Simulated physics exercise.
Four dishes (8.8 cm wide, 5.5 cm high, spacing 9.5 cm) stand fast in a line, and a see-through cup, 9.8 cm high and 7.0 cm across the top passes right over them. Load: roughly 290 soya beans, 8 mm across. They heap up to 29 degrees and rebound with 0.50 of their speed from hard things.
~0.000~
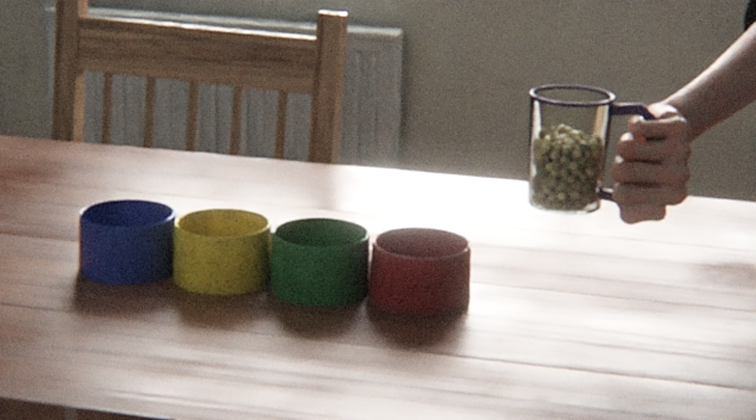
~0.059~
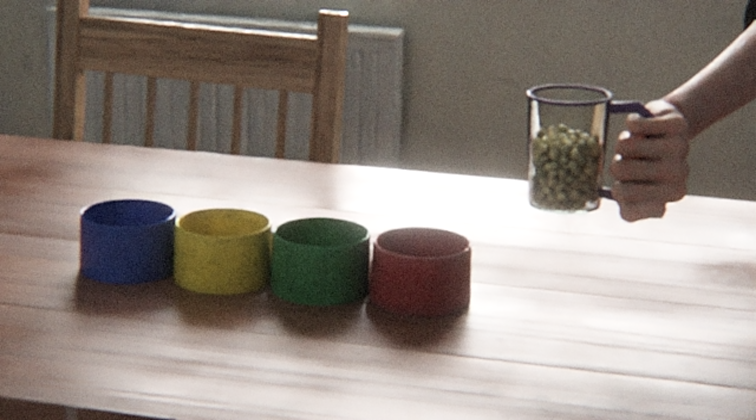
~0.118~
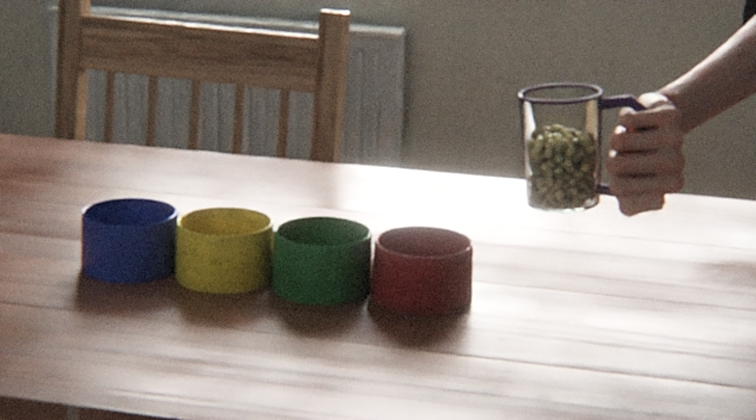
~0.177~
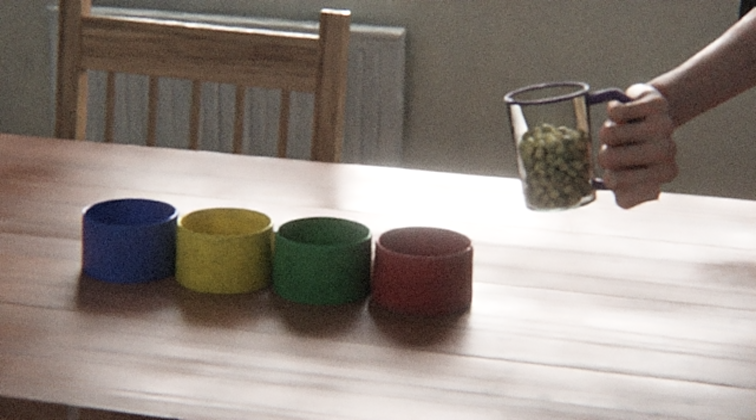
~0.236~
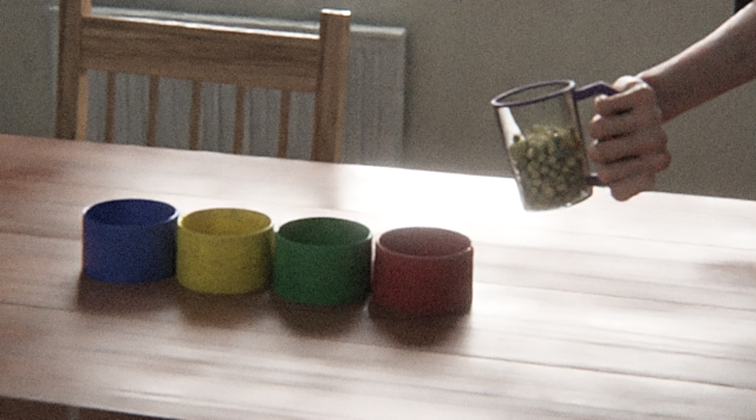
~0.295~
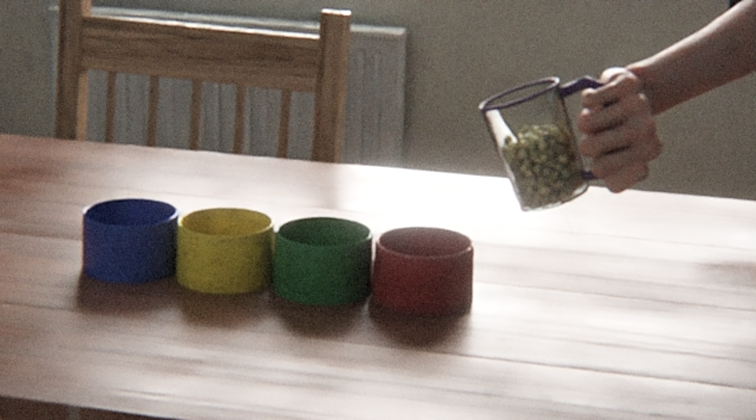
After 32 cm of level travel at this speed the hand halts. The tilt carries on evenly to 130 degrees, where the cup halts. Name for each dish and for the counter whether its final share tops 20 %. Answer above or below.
Red dish: Below; blue dish: Below; green dish: Above; yellow dish: Below; on the counter: Below.
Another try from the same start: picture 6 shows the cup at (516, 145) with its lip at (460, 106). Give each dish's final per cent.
Red 0, blue 0, green 0, yellow 90.
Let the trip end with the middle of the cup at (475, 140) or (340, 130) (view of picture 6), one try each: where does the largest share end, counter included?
Most goes to: Red; green.
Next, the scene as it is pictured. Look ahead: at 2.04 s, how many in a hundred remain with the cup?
Roughly 0 per cent.
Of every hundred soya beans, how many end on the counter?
Roughly 0 per cent.
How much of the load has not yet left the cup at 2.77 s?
About 0 per cent.
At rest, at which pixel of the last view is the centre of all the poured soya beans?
At about (316, 263).
After 1.34 s, tilt 121 degrees; cup holds 60 %, green 35 %.
After 2.04 s, tilt 130 degrees; cup holds 0 %, green 95 %.
After 2.77 s, tilt 130 degrees; cup holds 0 %, green 95 %.
In the end, at 3.1 s, red 0 %, blue 0 %, green 95 %, yellow 0 %, counter 0 %.
